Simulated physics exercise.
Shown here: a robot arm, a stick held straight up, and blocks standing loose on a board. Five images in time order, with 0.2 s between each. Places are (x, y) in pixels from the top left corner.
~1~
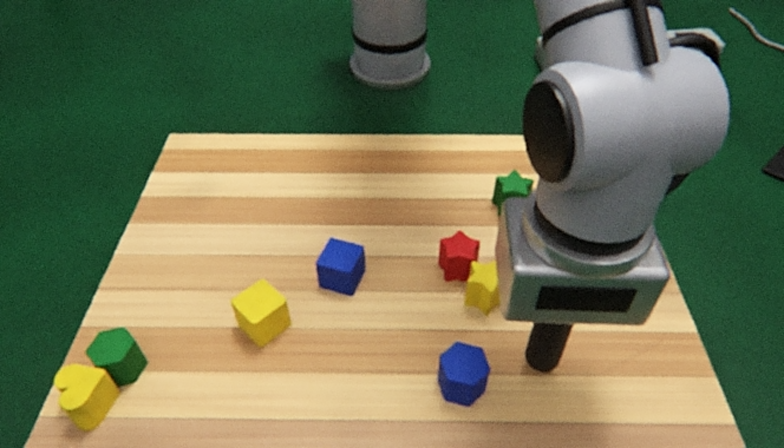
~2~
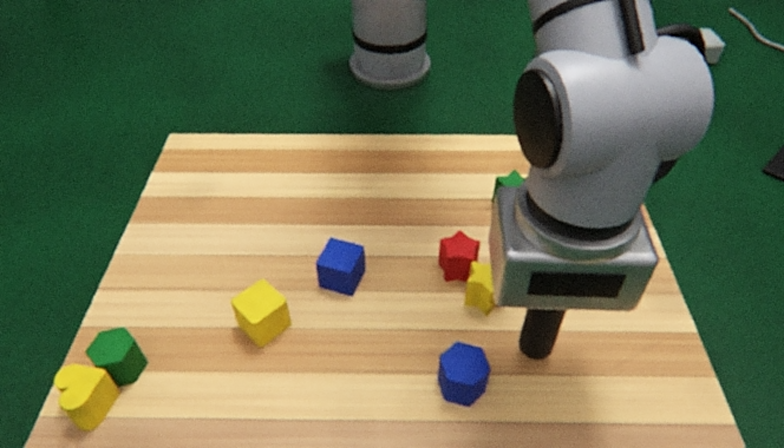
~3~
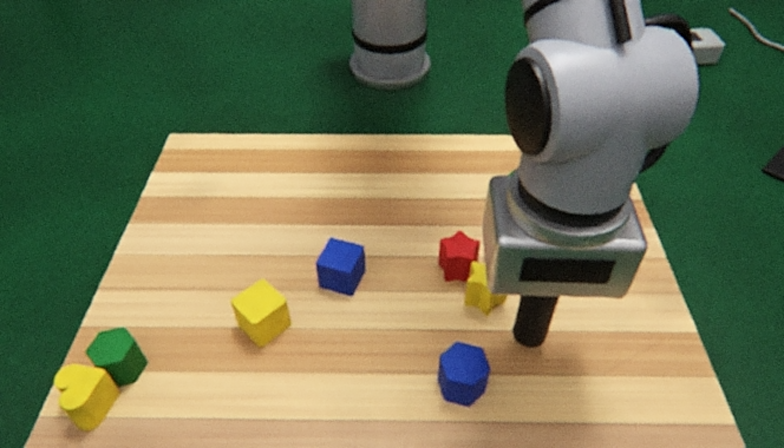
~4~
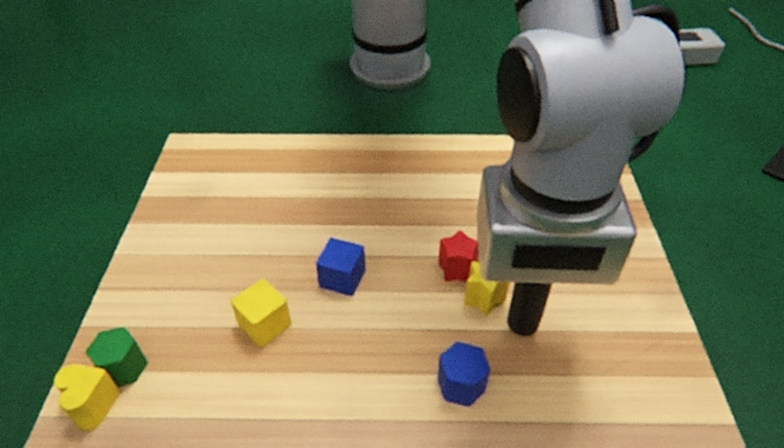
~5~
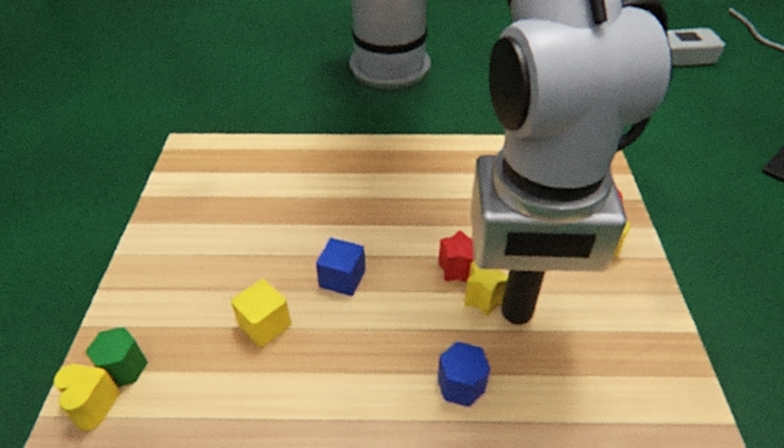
A robot arm holding a dark upright stick moved slowly away from the viewer and slightly left over a wooden board, nearing the yellow star, while the colourful blocks stayed put.
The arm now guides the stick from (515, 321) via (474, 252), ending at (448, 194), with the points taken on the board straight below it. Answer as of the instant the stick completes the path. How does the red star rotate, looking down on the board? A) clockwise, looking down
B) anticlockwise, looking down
A.
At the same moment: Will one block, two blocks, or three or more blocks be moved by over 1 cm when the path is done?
The answer is two blocks.
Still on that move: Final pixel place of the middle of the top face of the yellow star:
The middle of its upper face should be somewhere near (461, 252).
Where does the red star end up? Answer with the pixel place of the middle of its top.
Most likely (437, 232).
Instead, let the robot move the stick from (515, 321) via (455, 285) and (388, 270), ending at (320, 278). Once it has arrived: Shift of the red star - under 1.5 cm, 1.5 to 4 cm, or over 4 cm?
The block shifts more than 4 cm.
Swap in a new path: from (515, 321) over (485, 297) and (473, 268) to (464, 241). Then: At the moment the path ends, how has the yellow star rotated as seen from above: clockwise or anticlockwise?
The twist is anticlockwise.
What follows on the original path. One third of the way, stick (487, 263); red star (439, 233), turned 30° clockwise; yellow star (462, 254), turned 65° anticlockwise.
Two thirds of the way, stick (465, 221); red star (437, 232), turned 40° clockwise; yellow star (461, 252), turned 85° anticlockwise.
At the end, stick (449, 184); red star (437, 232), turned 40° clockwise; yellow star (461, 252), turned 85° anticlockwise; green star in place.
